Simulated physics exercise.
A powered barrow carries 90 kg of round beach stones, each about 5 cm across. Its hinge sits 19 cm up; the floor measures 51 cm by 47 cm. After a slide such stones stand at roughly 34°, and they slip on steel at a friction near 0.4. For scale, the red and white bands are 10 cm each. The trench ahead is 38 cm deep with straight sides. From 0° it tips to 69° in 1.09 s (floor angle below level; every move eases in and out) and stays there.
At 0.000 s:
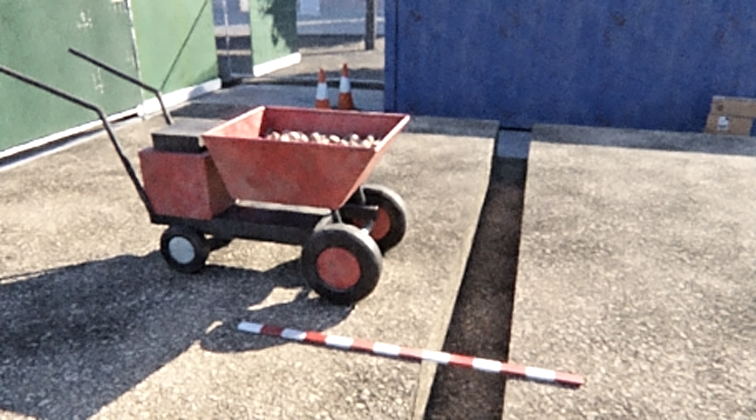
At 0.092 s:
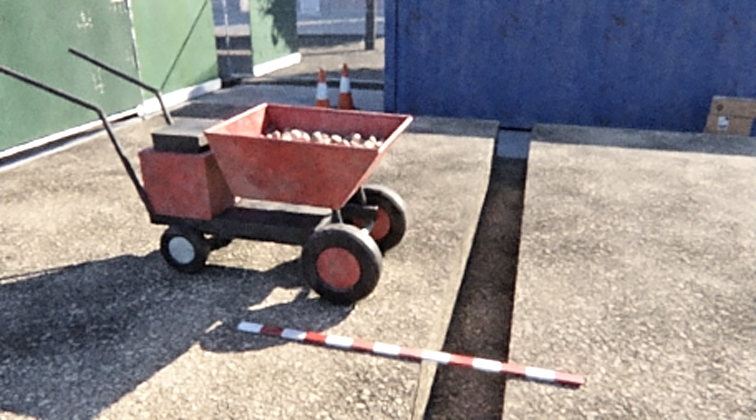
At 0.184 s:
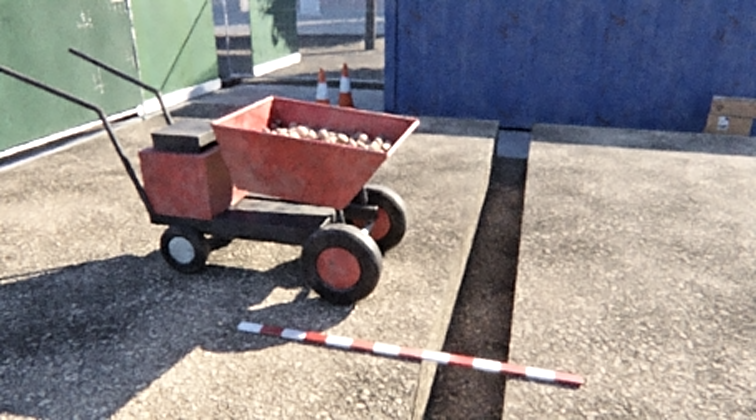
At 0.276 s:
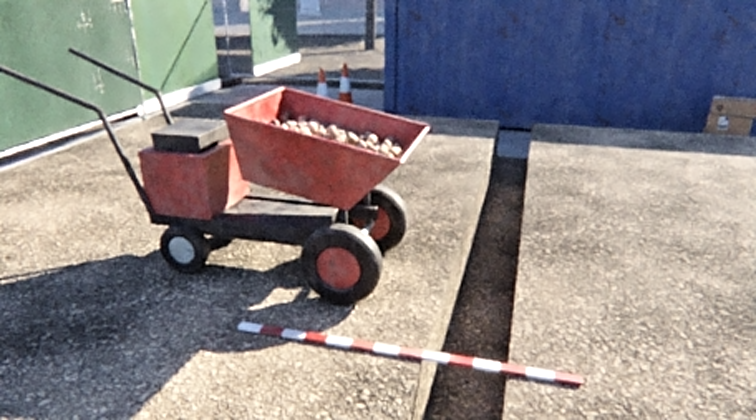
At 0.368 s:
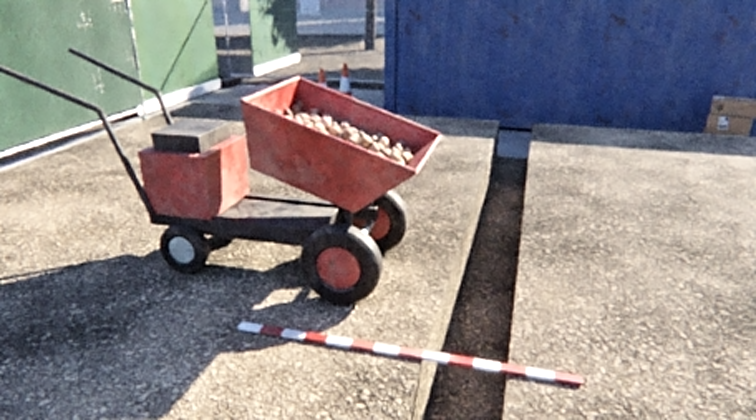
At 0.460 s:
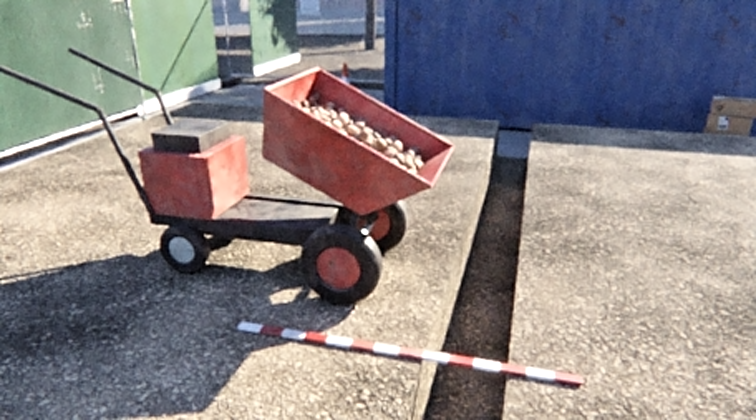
The red tray of a small wheeled barrow, loaded with round stones, tilted slowly at first and then more steeply, its back end rising as its front lip dipped toward the right, while the wheels stayed put.
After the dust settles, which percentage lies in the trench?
About 59 per cent.
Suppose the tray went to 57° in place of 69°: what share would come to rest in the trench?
In that case some 35 per cent.
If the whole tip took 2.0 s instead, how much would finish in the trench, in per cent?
It would be near 70 per cent.
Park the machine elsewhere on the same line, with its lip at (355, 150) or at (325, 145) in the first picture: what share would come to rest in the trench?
Near 80 per cent from the first place, 100 from the second.
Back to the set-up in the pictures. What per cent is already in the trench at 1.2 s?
About 15 per cent by then.
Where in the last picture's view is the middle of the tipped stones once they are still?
Near (505, 341).
After 0.8 s the floor is at 58°; 100 % in the tray; the foremost stones are at (463, 225).
After 1.2 s the floor is at 69°; 70 % in the tray, 15 % in the trench, 15 % past the trench; the foremost stones are at (557, 306).
After 1.5 s the floor is at 69°; 33 % in the tray, 27 % in the trench, 39 % past the trench; the foremost stones are at (673, 316).
After 3.5 s the floor is at 69°; 0 % in the tray, 59 % in the trench, 41 % past the trench; the foremost stones are at (751, 313).
